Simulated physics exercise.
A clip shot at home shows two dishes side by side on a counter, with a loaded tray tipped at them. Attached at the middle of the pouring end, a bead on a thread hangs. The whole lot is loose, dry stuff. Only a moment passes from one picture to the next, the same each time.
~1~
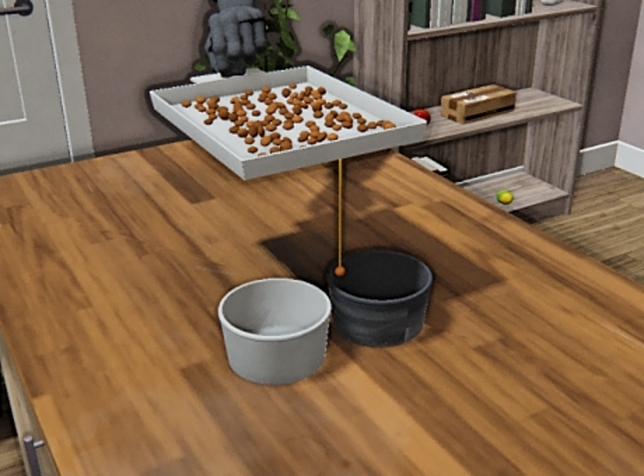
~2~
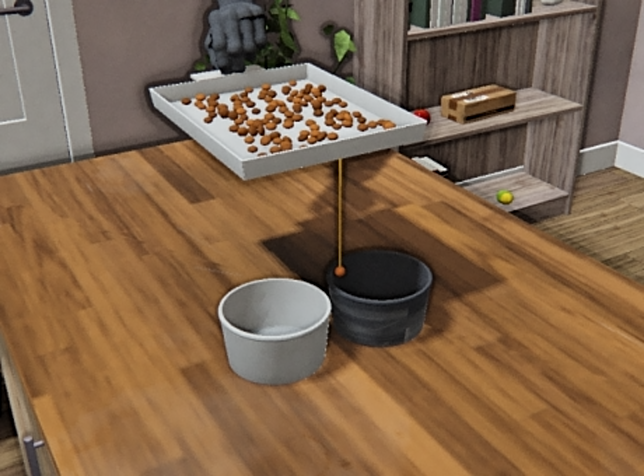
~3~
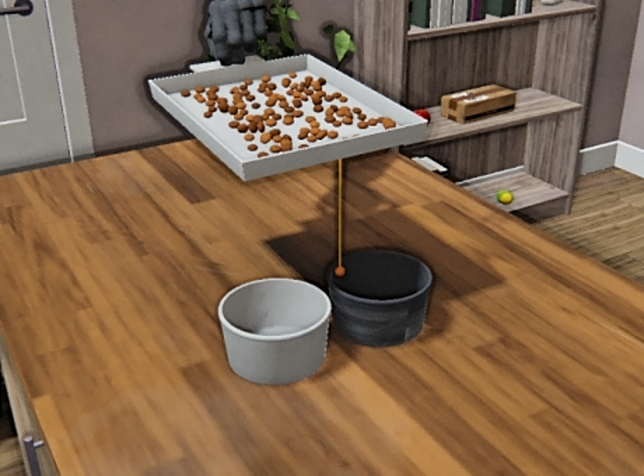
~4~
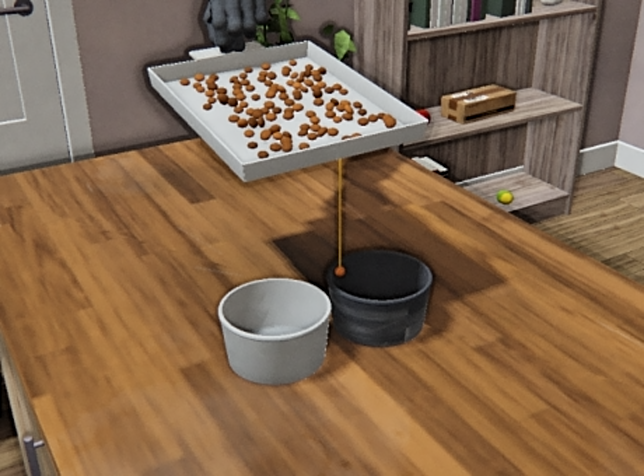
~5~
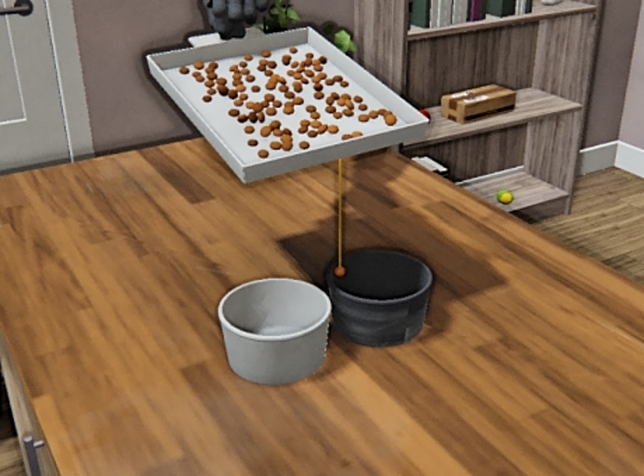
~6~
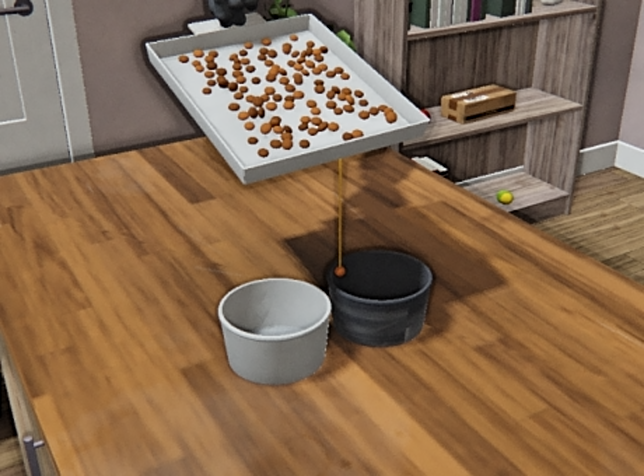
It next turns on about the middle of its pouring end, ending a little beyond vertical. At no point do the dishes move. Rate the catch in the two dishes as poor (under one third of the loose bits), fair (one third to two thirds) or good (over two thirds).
Fair.
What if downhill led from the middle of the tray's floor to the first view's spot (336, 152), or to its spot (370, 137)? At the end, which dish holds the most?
First try, the dish at right; second try, the dish at right.
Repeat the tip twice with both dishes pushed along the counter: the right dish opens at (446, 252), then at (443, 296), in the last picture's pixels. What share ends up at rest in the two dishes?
It comes to roughly 10 per cent in one try and roughly 60 per cent in the next.
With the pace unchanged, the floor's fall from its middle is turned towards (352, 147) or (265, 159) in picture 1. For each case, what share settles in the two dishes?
50 % and 90 %, roughly.
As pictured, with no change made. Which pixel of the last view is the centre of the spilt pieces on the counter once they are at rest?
Once everything settles, the pieces are centred near (392, 415).
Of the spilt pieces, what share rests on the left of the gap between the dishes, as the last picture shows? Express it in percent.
That's about 30 per cent of the spill.
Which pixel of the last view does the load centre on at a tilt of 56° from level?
Centre estimate: (318, 138).
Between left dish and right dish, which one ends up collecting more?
Recorded: The left-side one.
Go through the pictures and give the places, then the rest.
Corners of the pouring end (244, 159) and (423, 121), level; middle of the load (284, 112), bits of cat kibble; left dish (301, 353); right dish (408, 317); bead on its thread (340, 271), in the first picture.
Corners of the pouring end (244, 159) and (423, 121), level; middle of the load (284, 110), in the second picture.
Corners of the pouring end (244, 161) and (424, 121), tipped barely, lowest at the left corner; middle of the load (284, 105), in the third picture.
Corners of the pouring end (244, 162) and (424, 120), tipped a little, lowest at the left corner; middle of the load (284, 97), in the fourth picture.
Corners of the pouring end (245, 164) and (425, 120), tipped a little, lowest at the left corner; middle of the load (284, 89), in the fifth picture.
Corners of the pouring end (245, 166) and (426, 119), tipped clearly, lowest at the left corner; middle of the load (284, 81); left dish (301, 353); right dish (408, 317), in the sixth picture.
Just after the last frame, tray tipped steeply; every one on the tray.
A moment on, tray tipped right over; roughly two thirds on the tray; about a tenth in the left dish; roughly a quarter outside both; just a few in the air.
Further on, tray tipped past a quarter turn; roughly a third in the left dish; just a few in the right dish; roughly half outside both; just a few in the air.
When it is over, tray tipped past a quarter turn; roughly half in the left dish; just a few in the right dish; roughly half outside both.
